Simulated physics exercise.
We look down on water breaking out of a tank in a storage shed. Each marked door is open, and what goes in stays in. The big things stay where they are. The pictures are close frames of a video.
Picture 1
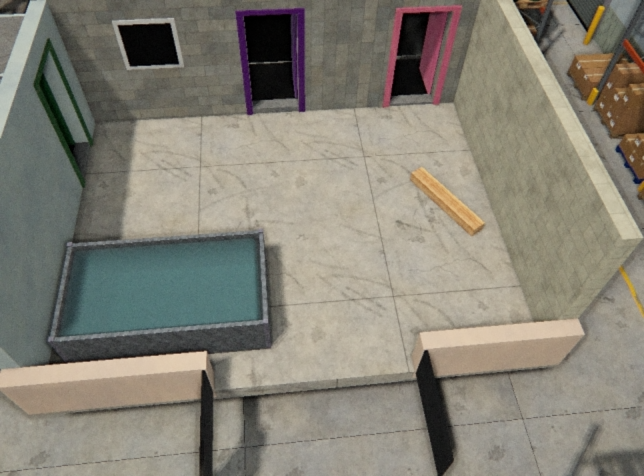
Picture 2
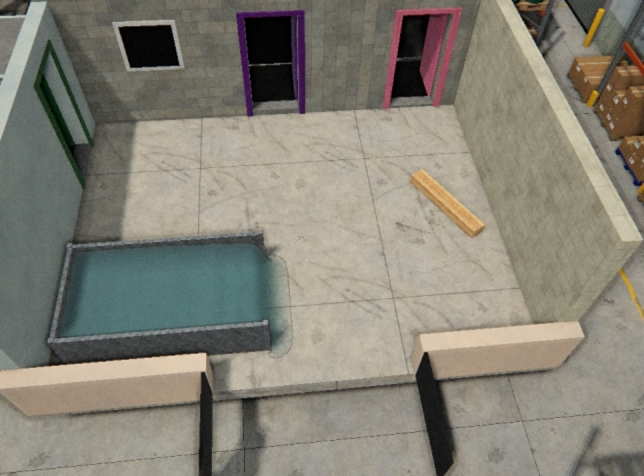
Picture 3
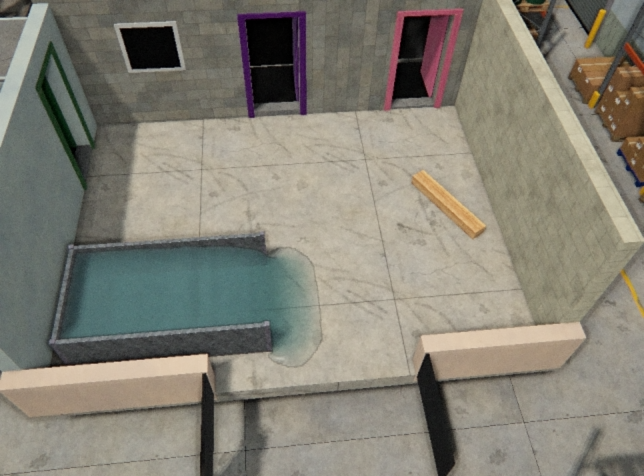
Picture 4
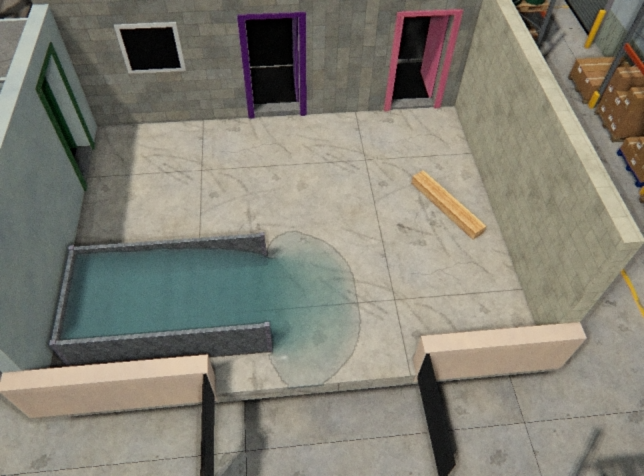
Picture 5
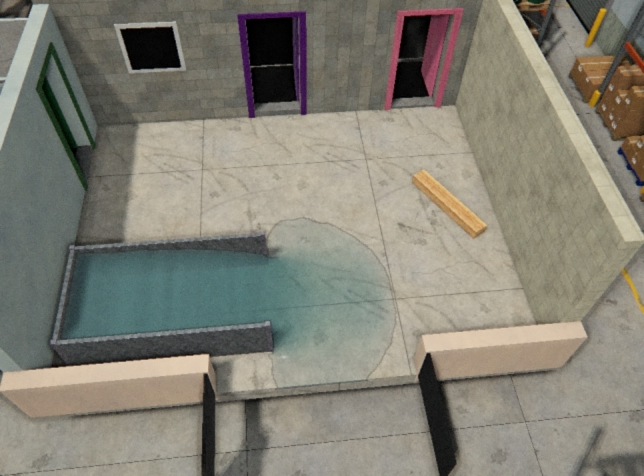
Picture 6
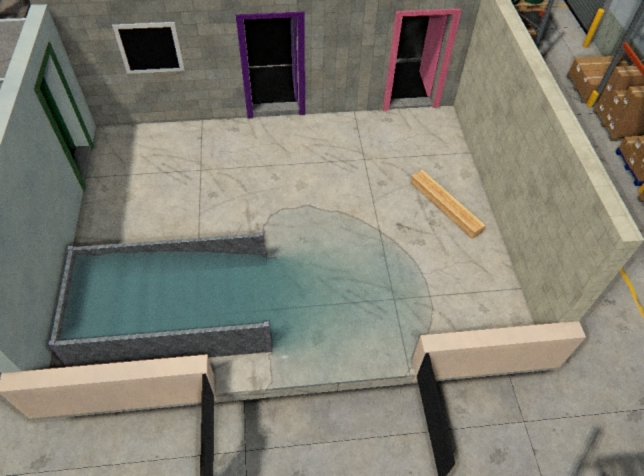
In a storage shed, water pours from the tank's open right end and spreads across the floor.
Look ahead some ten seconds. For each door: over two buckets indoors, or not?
The pink door floods; the purple door holds within the limit; the green door holds within the limit.
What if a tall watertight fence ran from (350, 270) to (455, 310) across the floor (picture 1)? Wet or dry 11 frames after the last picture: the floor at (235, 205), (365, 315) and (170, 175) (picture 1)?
As listed: Not flooded, covered, no water.
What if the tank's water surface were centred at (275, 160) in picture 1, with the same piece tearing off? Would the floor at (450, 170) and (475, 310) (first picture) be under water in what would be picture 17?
In turn: Covered, flooded.
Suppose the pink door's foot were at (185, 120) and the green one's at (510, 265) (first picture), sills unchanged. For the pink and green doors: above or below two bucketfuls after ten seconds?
One by one: Pink holds; green passes that mark.
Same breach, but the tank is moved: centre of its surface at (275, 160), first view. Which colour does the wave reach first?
The pink door.
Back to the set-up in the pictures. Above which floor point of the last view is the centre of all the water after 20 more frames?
Around (361, 268).
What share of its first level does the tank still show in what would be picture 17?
Some 42 per cent.
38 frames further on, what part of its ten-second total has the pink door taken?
Near 75 in a hundred.
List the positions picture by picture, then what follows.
The first frame shows still water in the water tank at (165, 285).
In the second frame, the front is at a hidden place, out from the gap at (263, 296).
In the third frame, water pours out at (265, 298) and has run to a hidden place.
In the fourth frame, the front is at a hidden place, out from the gap at (265, 299).
In the fifth frame, the front is at (390, 319), out from the gap at (266, 299).
In the sixth frame, water pours out at (265, 299) and has run to (426, 309).
A moment on, water covers 35 % of the floor; the pink door not reached, the purple door not reached, the green door not reached.
Next, water covers 40 % of the floor; the pink door not reached, the purple door not reached, the green door not reached.
Then, water covers 50 % of the floor; the pink door under two buckets in, the purple door not reached, the green door not reached.
Later, water covers 65 % of the floor; the pink door far over two buckets in, the purple door wet at the sill, nothing in, the green door not reached.
In the end, water covers 90 % of the floor; the pink door far over two buckets in, the purple door wet at the sill, nothing in, the green door wet at the sill, nothing in.
